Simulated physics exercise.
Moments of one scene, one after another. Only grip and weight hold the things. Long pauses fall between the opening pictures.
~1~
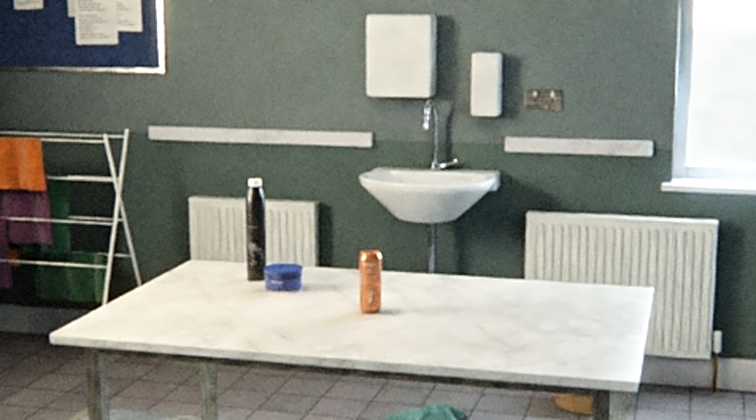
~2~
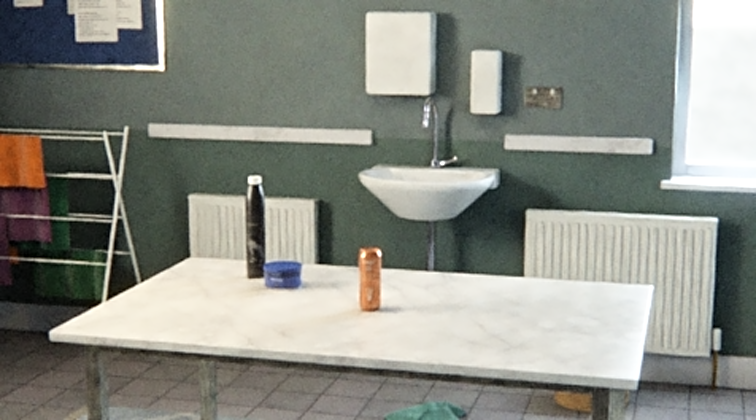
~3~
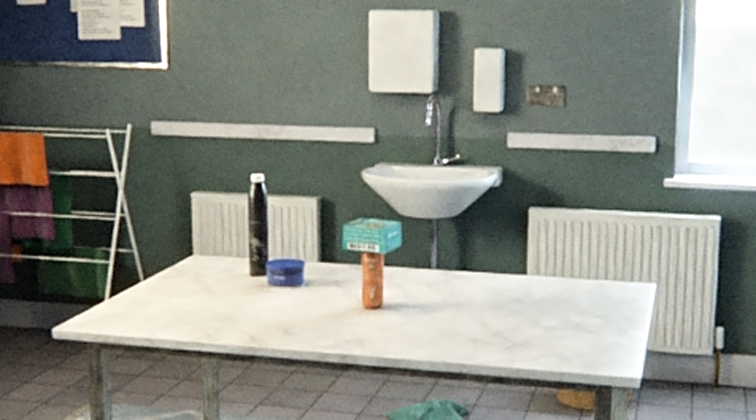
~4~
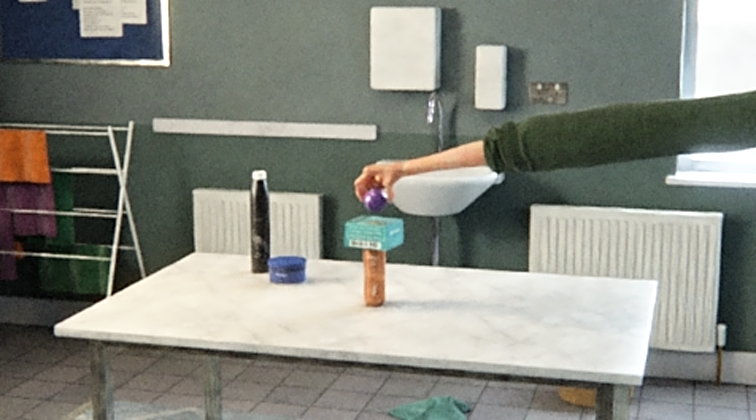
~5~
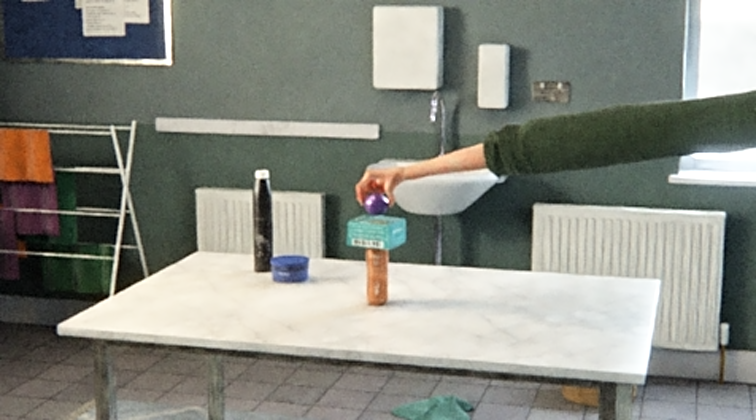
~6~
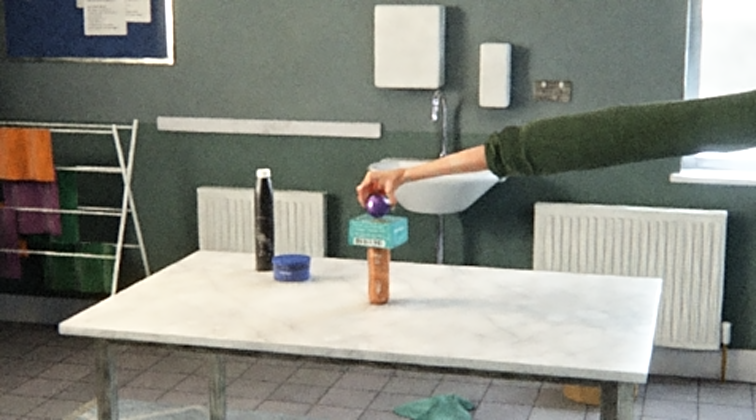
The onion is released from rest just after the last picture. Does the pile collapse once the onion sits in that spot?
The tower stays put.
Then, 0.90 s past the last view, nothing moves.
Then, 2.00 s past the last view, purple onion resting near (378, 207).
Finally, all 5 still in place. Final places as the last picture's camera would see them, purple onion near (378, 207). The pile stays up.
